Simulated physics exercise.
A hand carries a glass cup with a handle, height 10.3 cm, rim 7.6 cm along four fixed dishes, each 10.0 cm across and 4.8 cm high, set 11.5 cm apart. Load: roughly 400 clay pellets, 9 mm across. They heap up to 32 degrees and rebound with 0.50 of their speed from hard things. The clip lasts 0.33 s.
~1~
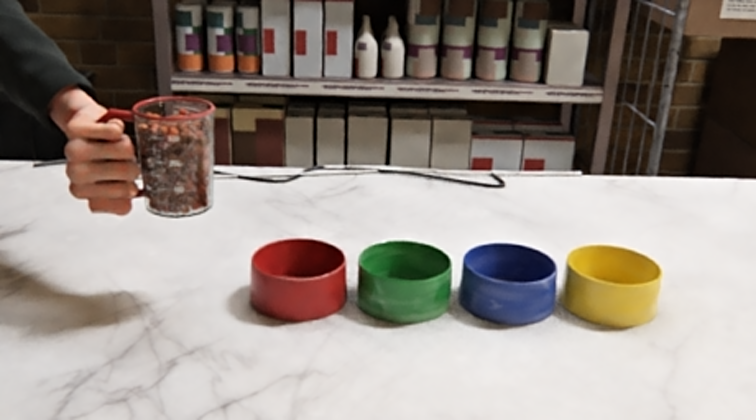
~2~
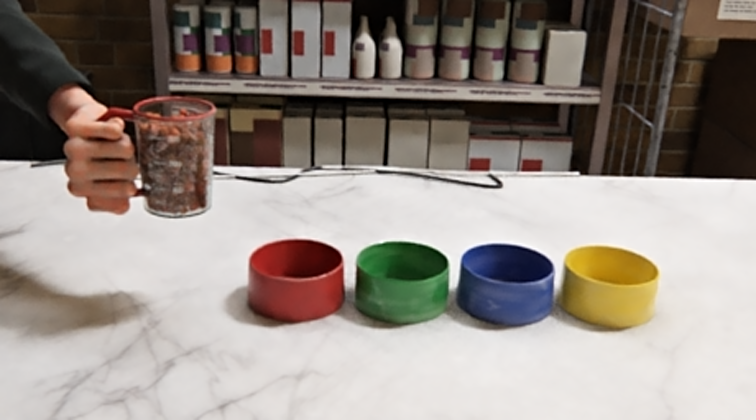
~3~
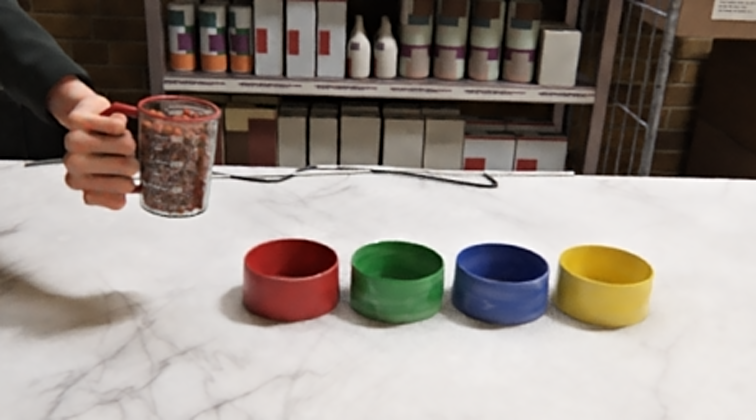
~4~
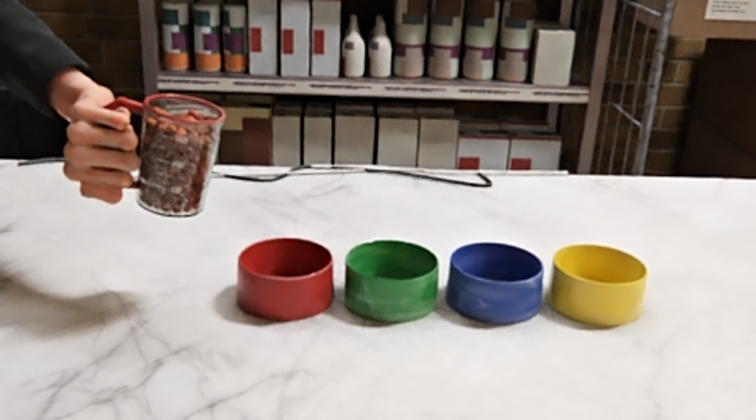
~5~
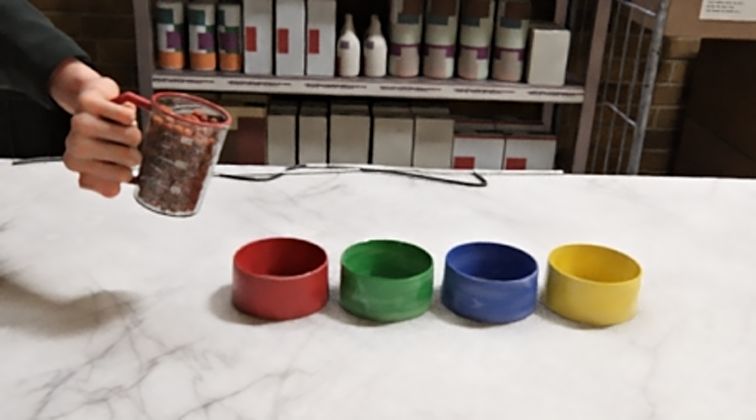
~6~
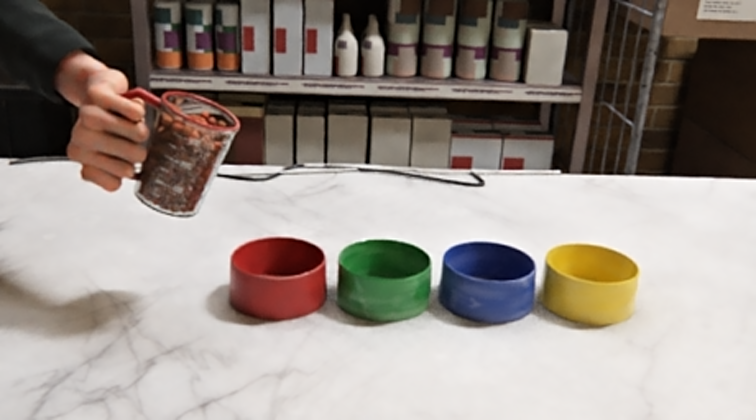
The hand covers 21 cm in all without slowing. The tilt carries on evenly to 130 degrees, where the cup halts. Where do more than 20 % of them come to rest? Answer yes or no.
Red dish: No; blue dish: No; green dish: Yes; yellow dish: No; on the counter: No.
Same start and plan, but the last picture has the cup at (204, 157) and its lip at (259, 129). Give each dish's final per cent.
Red 0, blue 10, green 60, yellow 0.
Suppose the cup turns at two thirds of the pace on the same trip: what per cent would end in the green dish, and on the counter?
Then: Green 60; counter 30.
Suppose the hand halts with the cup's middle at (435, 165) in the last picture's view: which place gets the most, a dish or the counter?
The winner: Green.
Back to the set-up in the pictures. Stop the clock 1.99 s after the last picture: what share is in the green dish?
Some 95 per cent.
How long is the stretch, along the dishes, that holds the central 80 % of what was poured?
Some 6 cm.
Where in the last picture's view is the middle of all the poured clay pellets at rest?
Near (387, 274).
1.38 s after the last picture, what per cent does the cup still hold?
Some 15 per cent of the load.
Then, 0.83 s after the last picture, tilt 90 degrees; cup holds 100 %.
Then, 1.38 s after the last picture, tilt 130 degrees; cup holds 15 %, green 80 %.
Then, 1.99 s after the last picture, tilt 130 degrees; cup holds 0 %, green 95 %.
In the end, red 0 %, blue 0 %, green 95 %, yellow 0 %, counter 5 %.
